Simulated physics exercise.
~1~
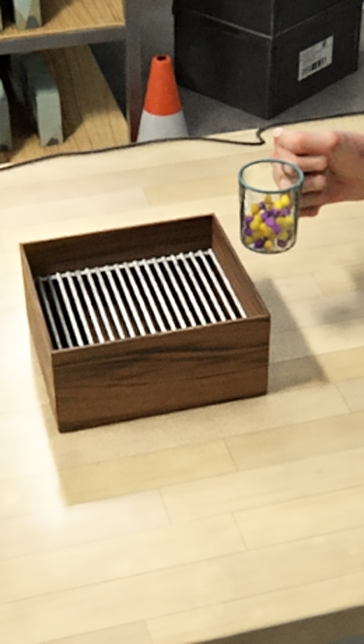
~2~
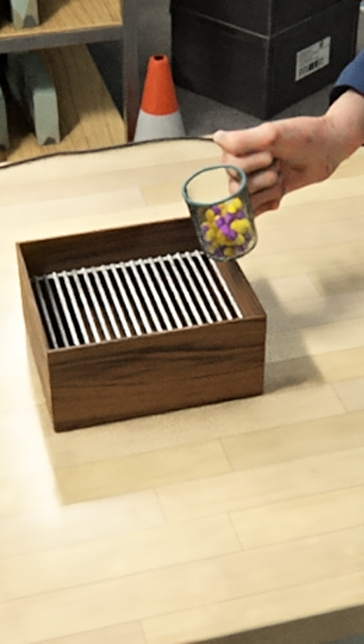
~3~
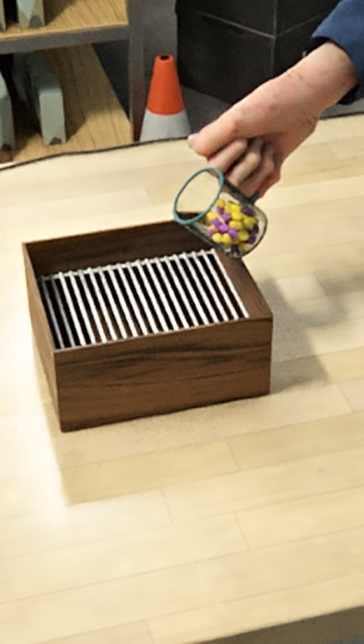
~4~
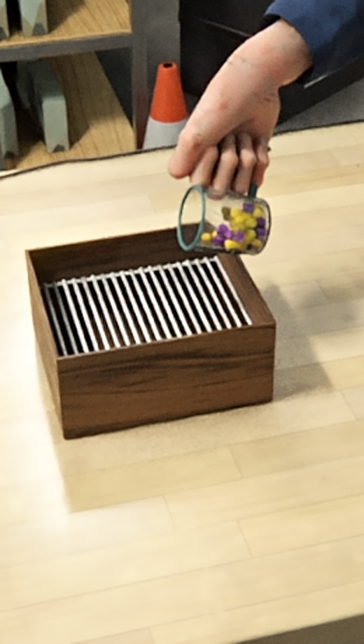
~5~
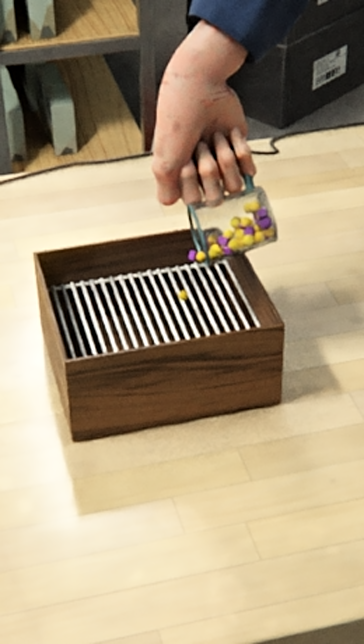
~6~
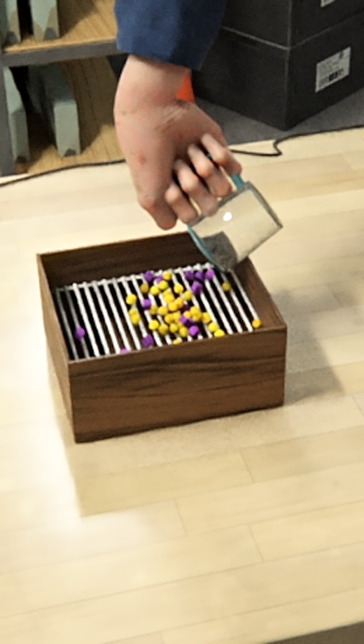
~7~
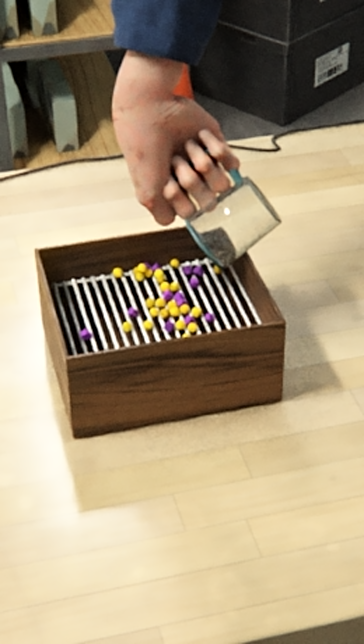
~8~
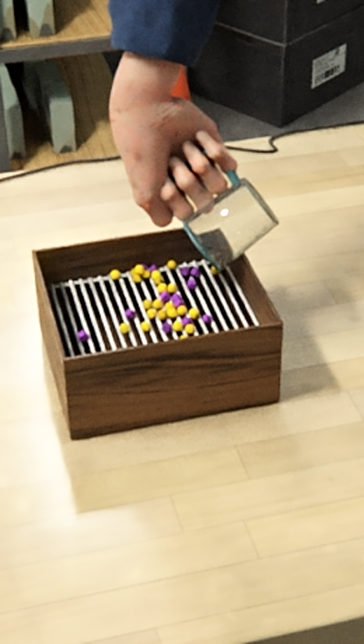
On a pale wooden tabletop, a dark wooden box holds a rack of white wires, with shelves and an orange cone behind it. A hand at the right holds a clear cup of small yellow and purple balls and brings it left over the box. The hand tips the cup onto its side, and the first balls spill from its rim. It tilts further until the rest tumble out and scatter across the wires. At the end, both colours lie on top of the rack while the hand still holds the emptied cup above them.
